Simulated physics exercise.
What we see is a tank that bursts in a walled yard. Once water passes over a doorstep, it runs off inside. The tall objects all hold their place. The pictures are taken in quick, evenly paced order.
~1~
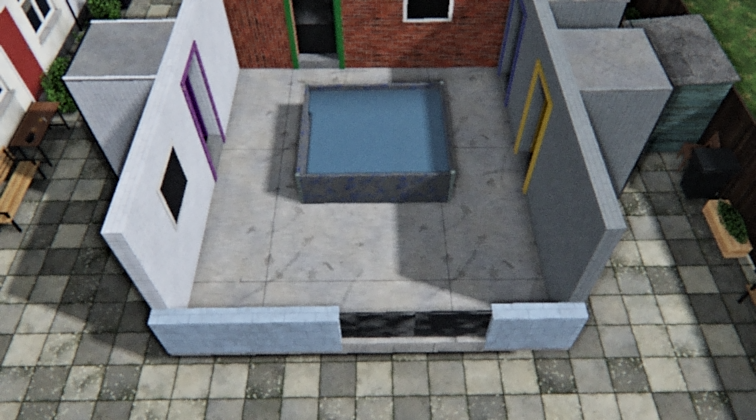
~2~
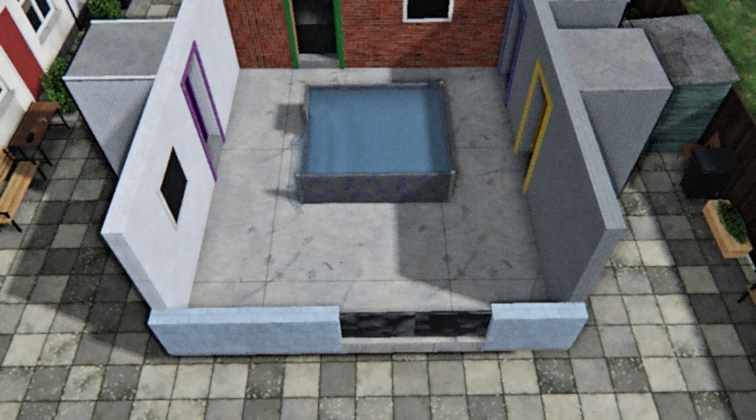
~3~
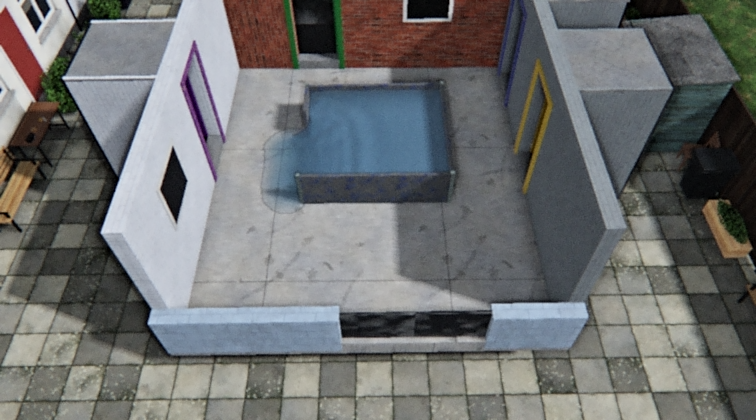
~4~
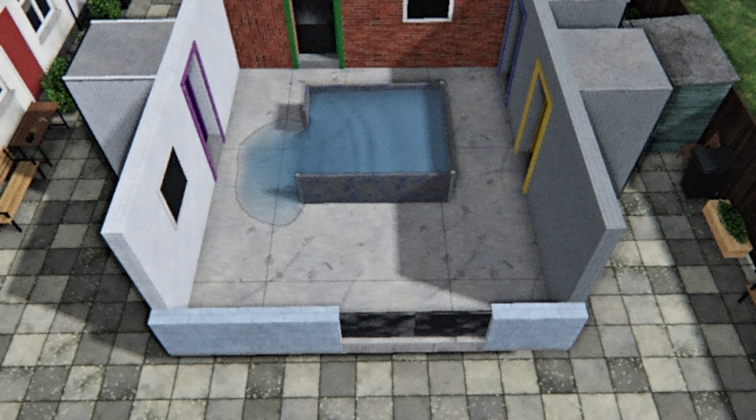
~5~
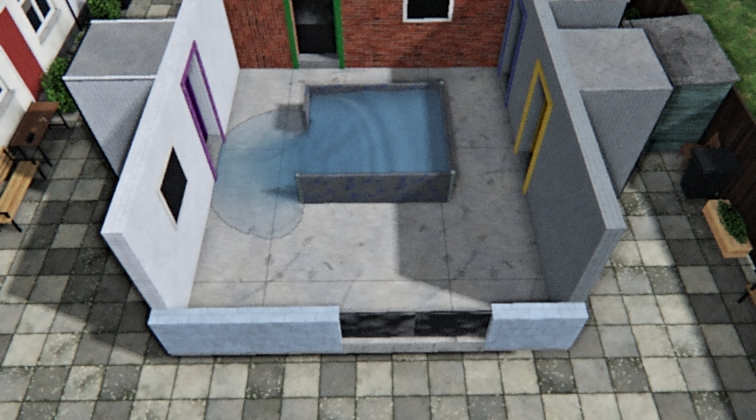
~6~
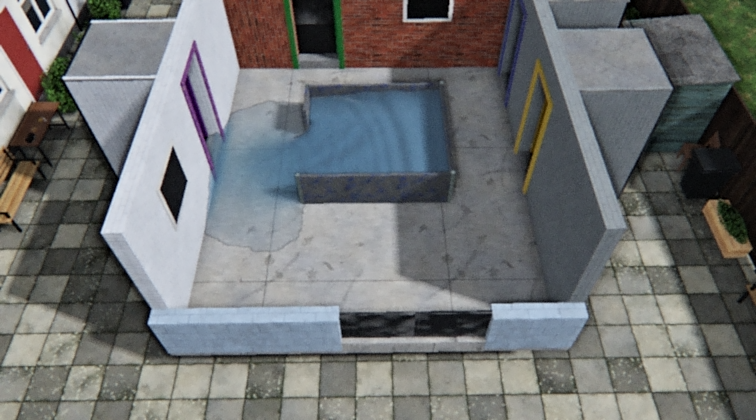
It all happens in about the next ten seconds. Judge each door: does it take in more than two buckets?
Purple door: Past the limit. Blue door: Past the limit. Yellow door: Past the limit. Green door: Inside the limit.
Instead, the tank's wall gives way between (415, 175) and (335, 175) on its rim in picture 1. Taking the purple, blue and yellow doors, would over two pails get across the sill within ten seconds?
Going through them, the purple one falls below the cutoff, the blue one clears the cutoff, the yellow one falls below the cutoff.
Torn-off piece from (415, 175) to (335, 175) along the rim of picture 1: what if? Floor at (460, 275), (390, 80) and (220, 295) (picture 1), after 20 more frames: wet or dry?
Point by point: Swamped, untouched and swamped.
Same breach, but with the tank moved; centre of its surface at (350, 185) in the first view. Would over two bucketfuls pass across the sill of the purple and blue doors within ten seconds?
Lab note - purple falls short, blue tops the mark.
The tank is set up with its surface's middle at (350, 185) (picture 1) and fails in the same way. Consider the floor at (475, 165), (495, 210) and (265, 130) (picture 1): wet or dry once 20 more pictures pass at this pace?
One after the other: Untouched, untouched, reached.
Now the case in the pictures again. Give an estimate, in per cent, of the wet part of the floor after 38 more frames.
It comes out near 95 percent.
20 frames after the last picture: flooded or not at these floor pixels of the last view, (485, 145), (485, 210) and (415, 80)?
As listed, the points end up high and dry, high and dry and soaked.
A moment on, water covers 20 % of the floor; the purple door over two buckets in, the blue door not reached, the yellow door not reached, the green door not reached.
Next, water covers 30 % of the floor; the purple door far over two buckets in, the blue door not reached, the yellow door not reached, the green door wet at the sill, nothing in.
Then, water covers 60 % of the floor; the purple door far over two buckets in, the blue door not reached, the yellow door not reached, the green door wet at the sill, nothing in.
Later, water covers 95 % of the floor; the purple door far over two buckets in, the blue door over two buckets in, the yellow door under two buckets in, the green door wet at the sill, nothing in.
In the end, water covers 100 % of the floor; the purple door far over two buckets in, the blue door far over two buckets in, the yellow door over two buckets in, the green door wet at the sill, nothing in.
